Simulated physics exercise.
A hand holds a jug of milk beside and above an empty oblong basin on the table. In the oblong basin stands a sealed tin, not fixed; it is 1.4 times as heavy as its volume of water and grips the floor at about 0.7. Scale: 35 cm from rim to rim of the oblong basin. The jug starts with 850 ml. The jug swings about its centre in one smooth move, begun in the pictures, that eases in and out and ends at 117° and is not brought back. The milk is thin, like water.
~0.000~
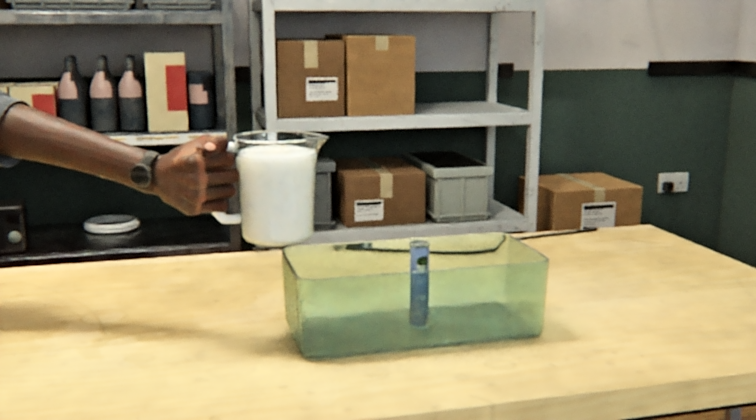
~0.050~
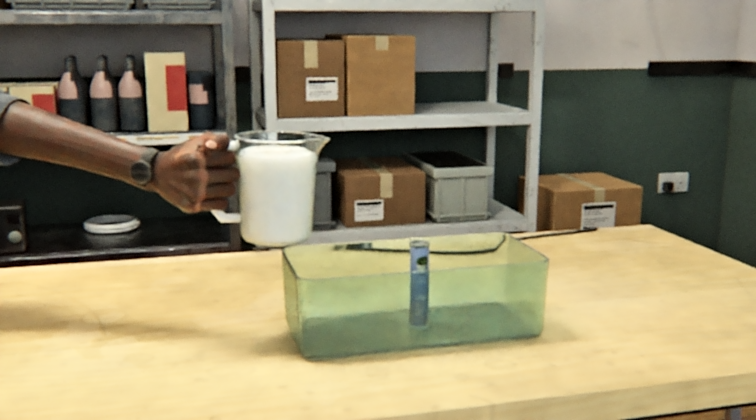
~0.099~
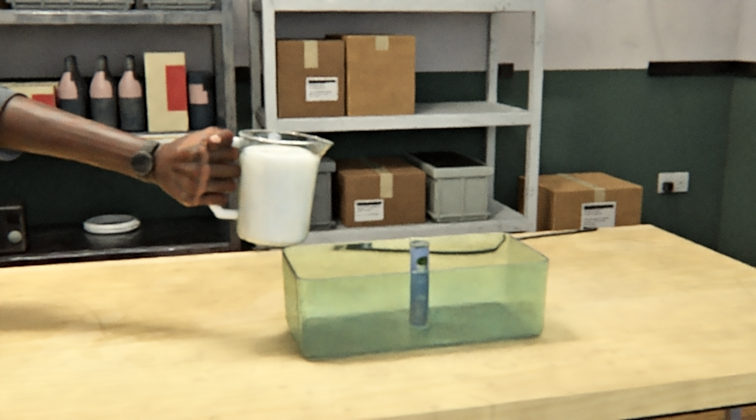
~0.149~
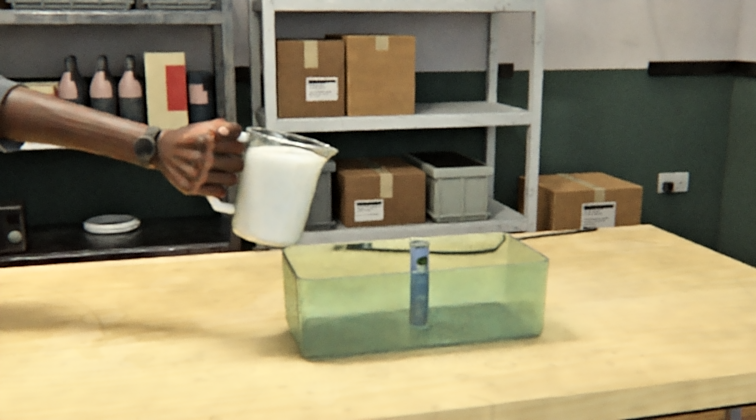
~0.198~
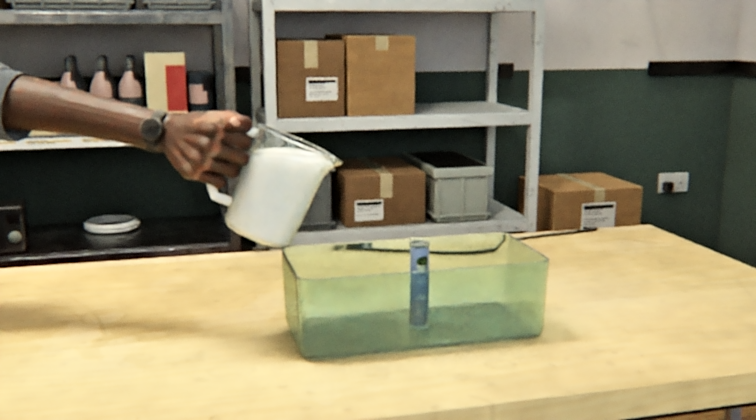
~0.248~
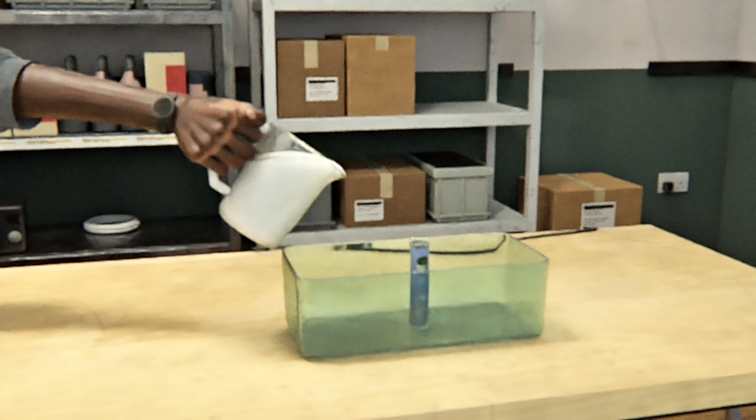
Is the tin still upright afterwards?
The tin keeps standing.
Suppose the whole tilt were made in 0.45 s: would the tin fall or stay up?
The tin keeps standing.
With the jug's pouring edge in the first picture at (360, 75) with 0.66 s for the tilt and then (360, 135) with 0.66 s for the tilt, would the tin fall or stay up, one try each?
First it falls; then it topples.
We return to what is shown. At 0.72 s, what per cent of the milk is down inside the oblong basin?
Near 86 in a hundred.
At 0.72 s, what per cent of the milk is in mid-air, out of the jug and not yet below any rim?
Some 5 per cent.
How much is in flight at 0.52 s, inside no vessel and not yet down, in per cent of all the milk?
Near 16 in a hundred.
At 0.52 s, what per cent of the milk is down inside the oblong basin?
Near 30 in a hundred.
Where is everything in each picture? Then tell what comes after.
In the first picture, it leans 0°; its right rim is at (328, 136); the milk meets the walls at (236, 153) and (314, 150); the oblong basin's rim runs from (289, 264) to (528, 247); the tin's top is at (420, 247).
In the second picture, it leans 2°; its right rim is at (329, 138); the milk meets the walls at (237, 152) and (315, 151).
In the third picture, it leans 6°; its right rim is at (333, 142); the milk meets the walls at (241, 150) and (317, 153).
In the fourth picture, it leans 14°; its right rim is at (338, 150); the milk meets the walls at (244, 152) and (323, 155).
In the fifth picture, it leans 24°; its right rim is at (343, 161); the milk meets the walls at (244, 169) and (331, 158).
In the sixth picture, it leans 36°; its right rim is at (346, 175); the milk meets the walls at (238, 176) and (343, 169).
By 0.52 s the tilt is 105° and 52 per cent is still to pour; the tin stands where it began.
By 0.72 s the tilt is 117° and 8 per cent is still to pour; the tin stands where it began.
By 0.93 s the tilt is 117° and 0 per cent is still to pour; the tin stands where it began.
By 1.16 s the tilt is 117° and 0 per cent is still to pour; the tin stands where it began.
At rest the tin stands where it began.
